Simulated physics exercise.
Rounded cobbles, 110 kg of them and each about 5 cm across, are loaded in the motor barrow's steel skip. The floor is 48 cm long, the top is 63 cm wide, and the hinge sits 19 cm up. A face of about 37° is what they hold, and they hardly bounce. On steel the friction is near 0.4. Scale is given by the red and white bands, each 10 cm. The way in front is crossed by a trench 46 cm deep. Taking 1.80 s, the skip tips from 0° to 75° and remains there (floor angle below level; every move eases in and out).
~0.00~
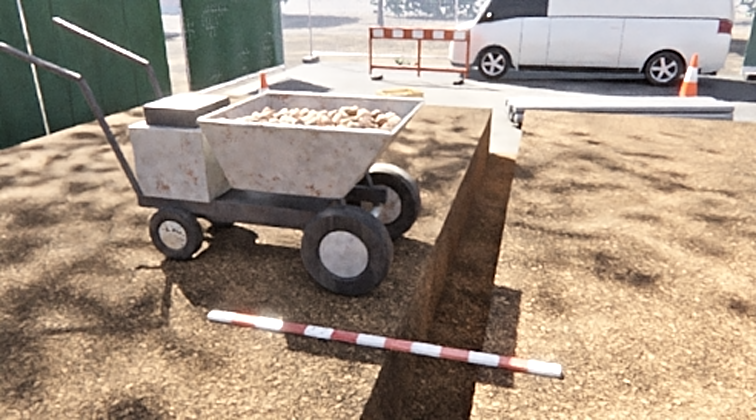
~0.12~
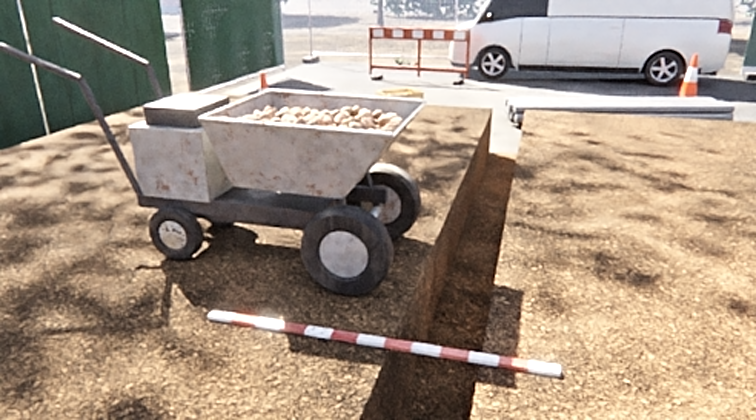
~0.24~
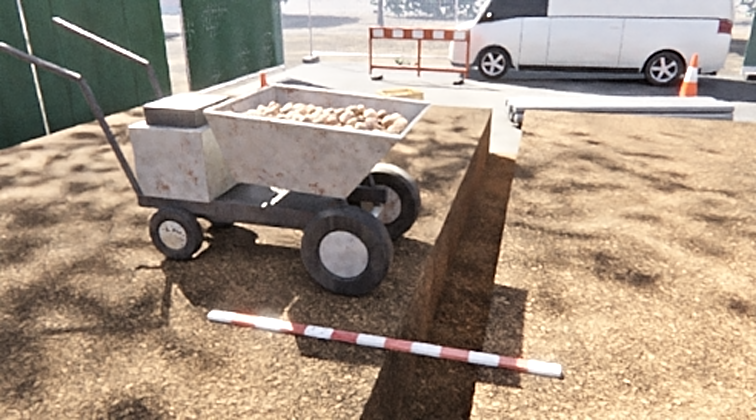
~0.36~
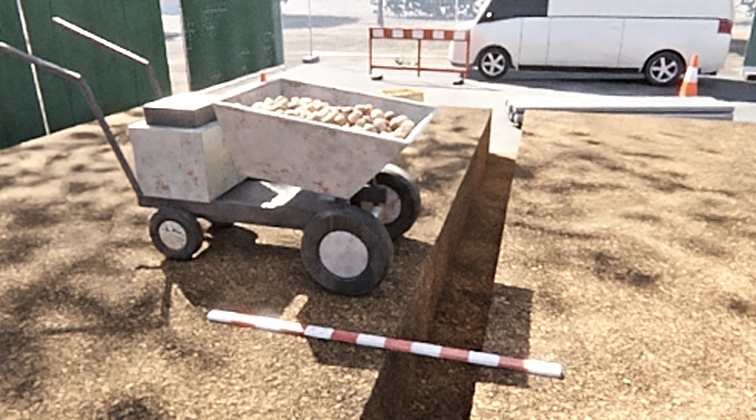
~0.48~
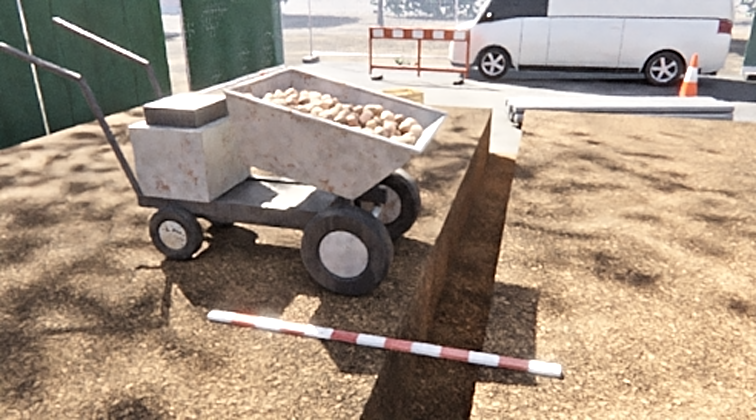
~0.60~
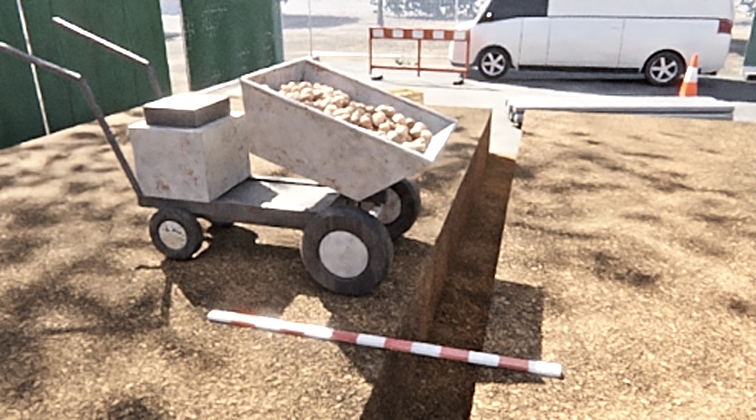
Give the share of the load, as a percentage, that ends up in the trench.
29 %.
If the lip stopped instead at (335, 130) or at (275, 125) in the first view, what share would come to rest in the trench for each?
Near 90 and near 70 percent.
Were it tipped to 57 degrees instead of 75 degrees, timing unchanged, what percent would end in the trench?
In that case some 20 per cent.
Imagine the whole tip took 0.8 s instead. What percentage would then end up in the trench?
Roughly 25% would finish there.
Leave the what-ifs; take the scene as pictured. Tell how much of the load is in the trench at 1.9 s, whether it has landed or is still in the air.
Close to 5 per cent has got there by then.
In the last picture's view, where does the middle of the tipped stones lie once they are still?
Their middle is at about (528, 277).
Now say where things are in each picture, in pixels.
In the first frame, the skip is at 0°, its lip at (390, 135); the top of the load is at (342, 116).
In the second frame, the skip is at 1°, its lip at (392, 136); the top of the load is at (328, 115); the stones move at 0.1 m/s on average.
The third frame shows lip at (399, 139), floor tilted 4°, highest stones at (316, 113); the stones move at 0.2 m/s on average.
The fourth frame shows lip at (408, 144), floor tilted 8°, highest stones at (306, 108); the stones move at 0.3 m/s on average.
In the fifth frame, the skip is at 13°, its lip at (420, 152); the top of the load is at (295, 100); the stones move at 0.4 m/s on average.
In the sixth frame, the skip is at 19°, its lip at (432, 162); the top of the load is at (303, 91); the stones move at 0.5 m/s on average.
After 1.4 s the floor is at 63°; 98 % in the skip, 1 % in the trench, 2 % past the trench; the foremost stones are at (516, 269).
After 1.9 s the floor is at 75°; 41 % in the skip, 6 % in the trench, 53 % past the trench; the foremost stones are at (662, 291).
After 2.2 s the floor is at 75°; 18 % in the skip, 12 % in the trench, 70 % past the trench; the foremost stones are at (728, 295).
After 4.2 s the floor is at 75°; 2 % in the skip, 29 % in the trench, 68 % past the trench; the foremost stones are at (736, 280).
